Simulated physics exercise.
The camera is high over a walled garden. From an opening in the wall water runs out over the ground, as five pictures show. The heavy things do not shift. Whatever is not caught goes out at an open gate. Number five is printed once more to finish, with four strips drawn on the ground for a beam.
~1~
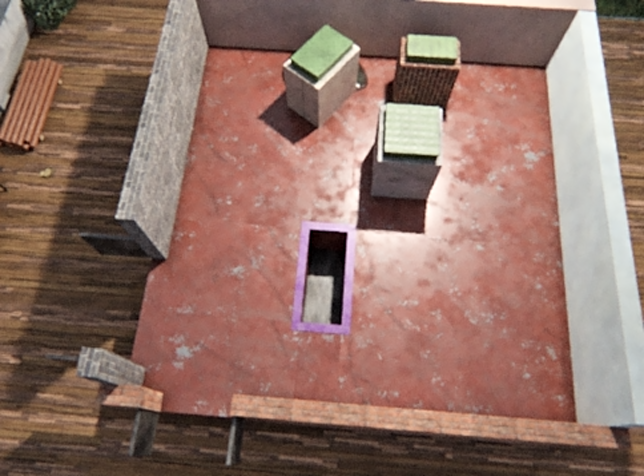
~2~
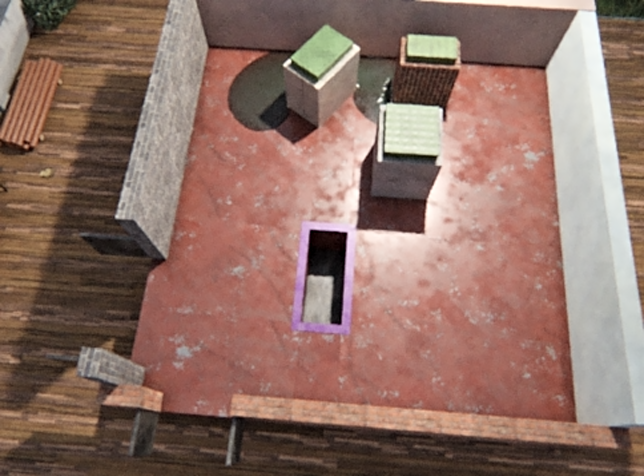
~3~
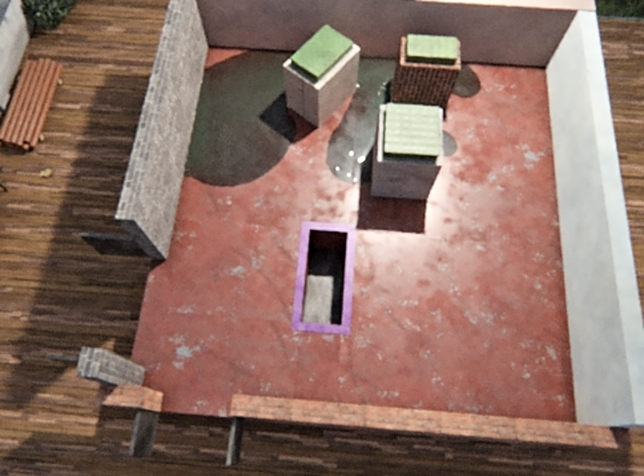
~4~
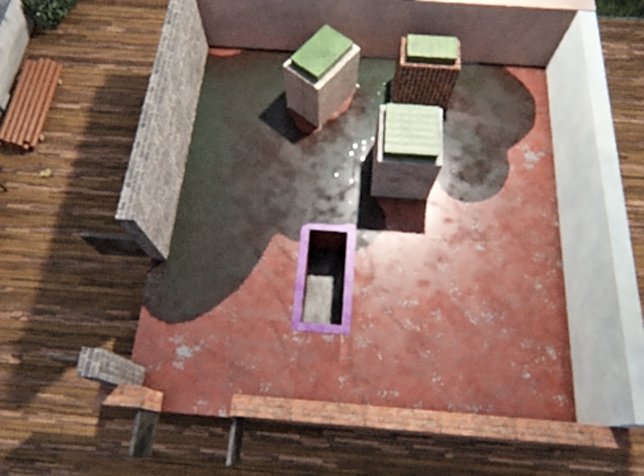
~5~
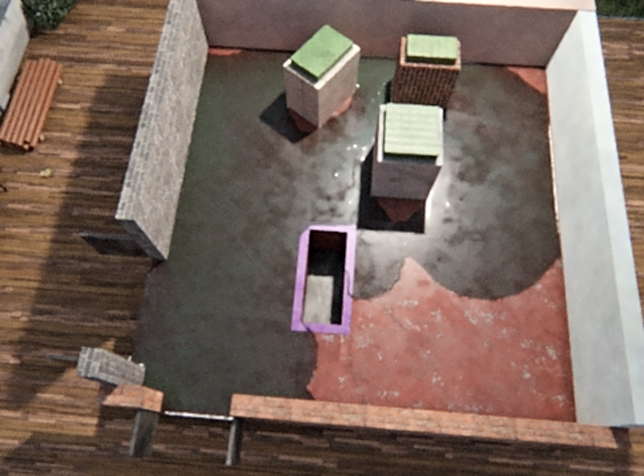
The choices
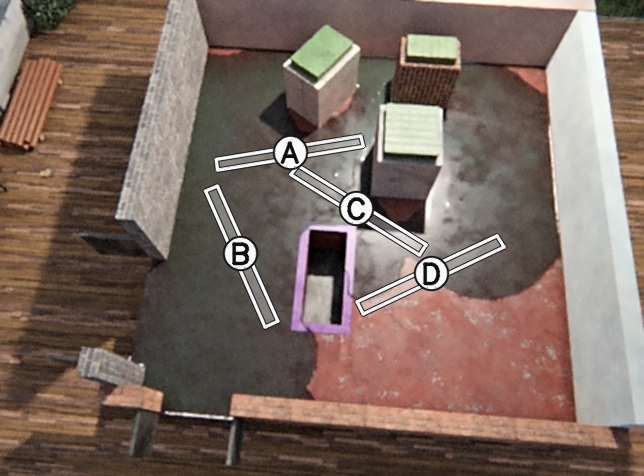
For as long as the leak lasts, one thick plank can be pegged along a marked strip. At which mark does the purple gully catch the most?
Use spot B.
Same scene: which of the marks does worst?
C it is.
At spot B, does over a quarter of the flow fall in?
Yes, it does.
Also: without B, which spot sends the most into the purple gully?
The answer is D.
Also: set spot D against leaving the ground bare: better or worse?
Better.
In white, A from (216, 164) to (362, 141); B from (211, 188) to (271, 324); C from (294, 170) to (422, 249); D from (360, 307) to (500, 241).
For spot A, about 24 % of the stream goes into the purple gully, about 75 % out by the gates.
For spot B, about 44 % of the stream goes into the purple gully, about 55 % out by the gates.
For spot C, about 16 % of the stream goes into the purple gully, about 84 % out by the gates.
For spot D, about 32 % of the stream goes into the purple gully, about 67 % out by the gates.
